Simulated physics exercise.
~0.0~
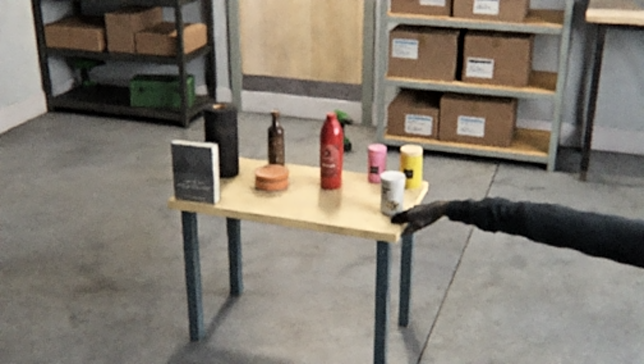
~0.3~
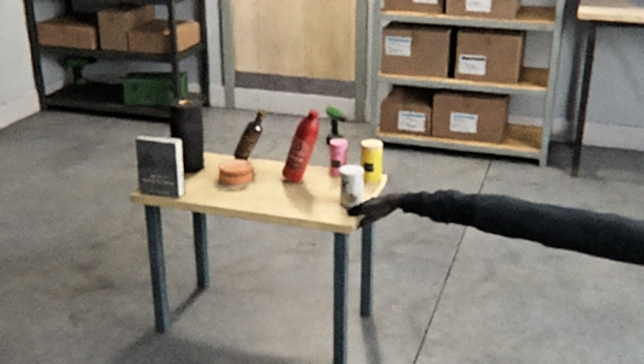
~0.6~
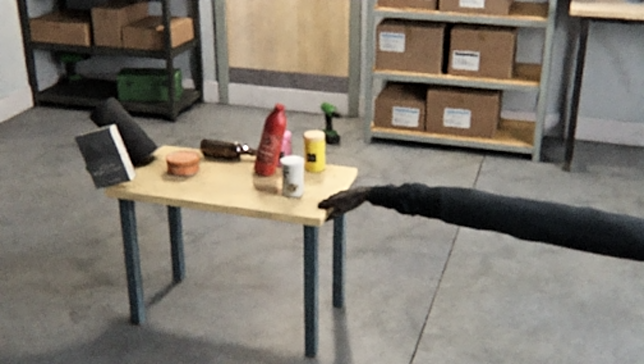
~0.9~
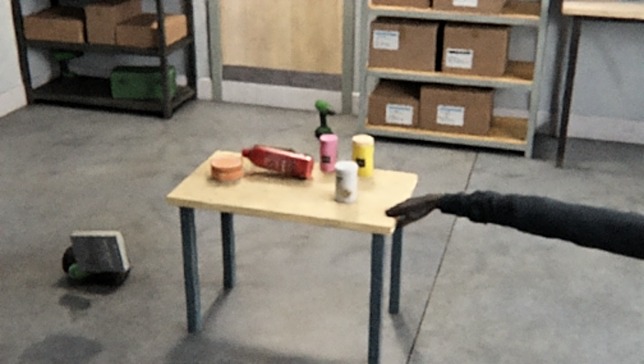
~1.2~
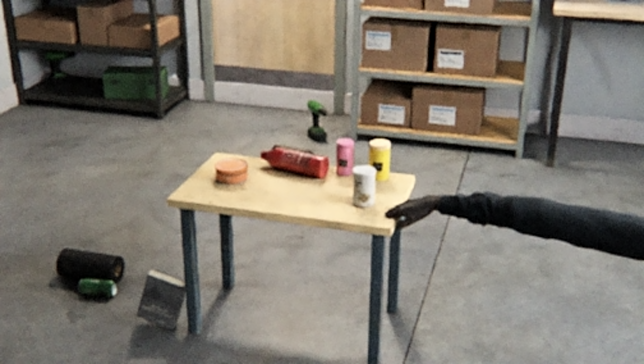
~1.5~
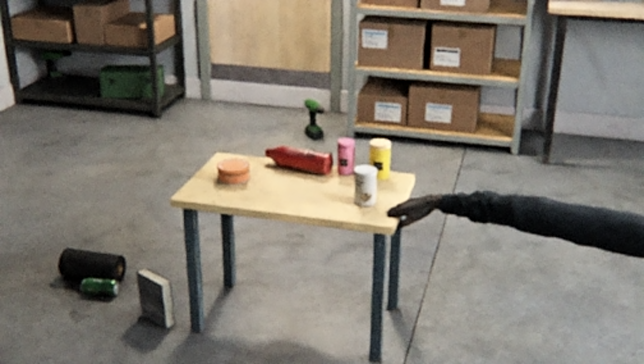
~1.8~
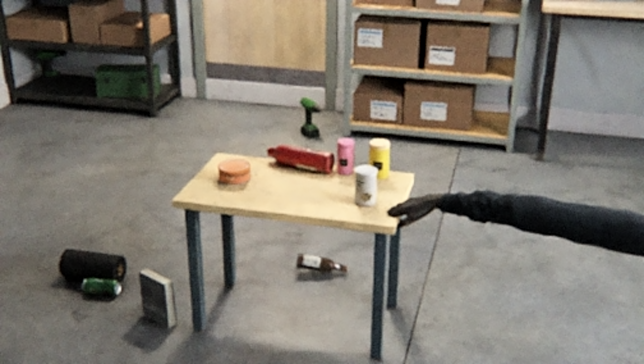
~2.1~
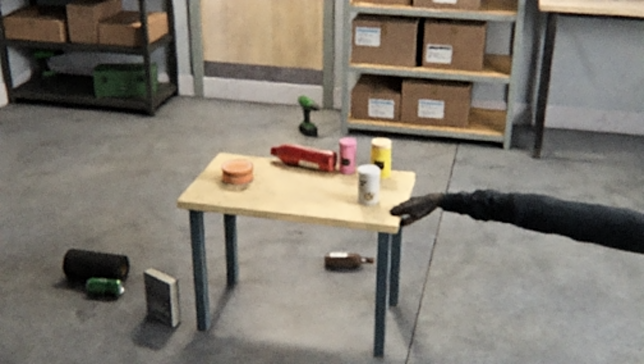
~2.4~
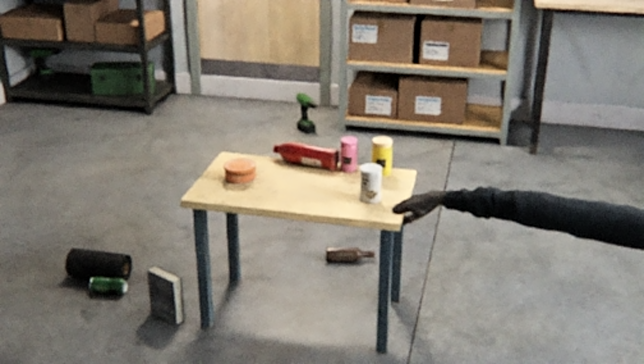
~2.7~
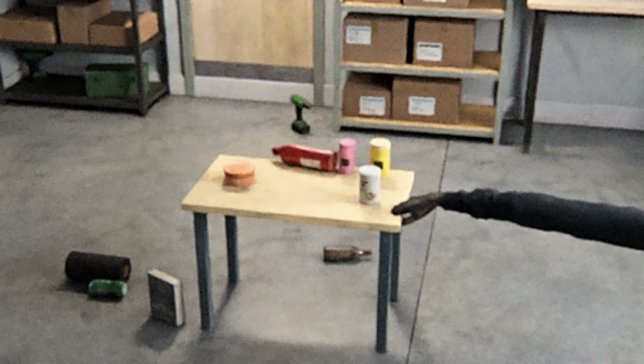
In the video, a dark arm shoves a small table of objects left, then jerks it back right; a black roll, green can, grey book and brown bottle fall to the floor, while a toppled red bottle, two jars, a white tin and an orange tub stay on top.
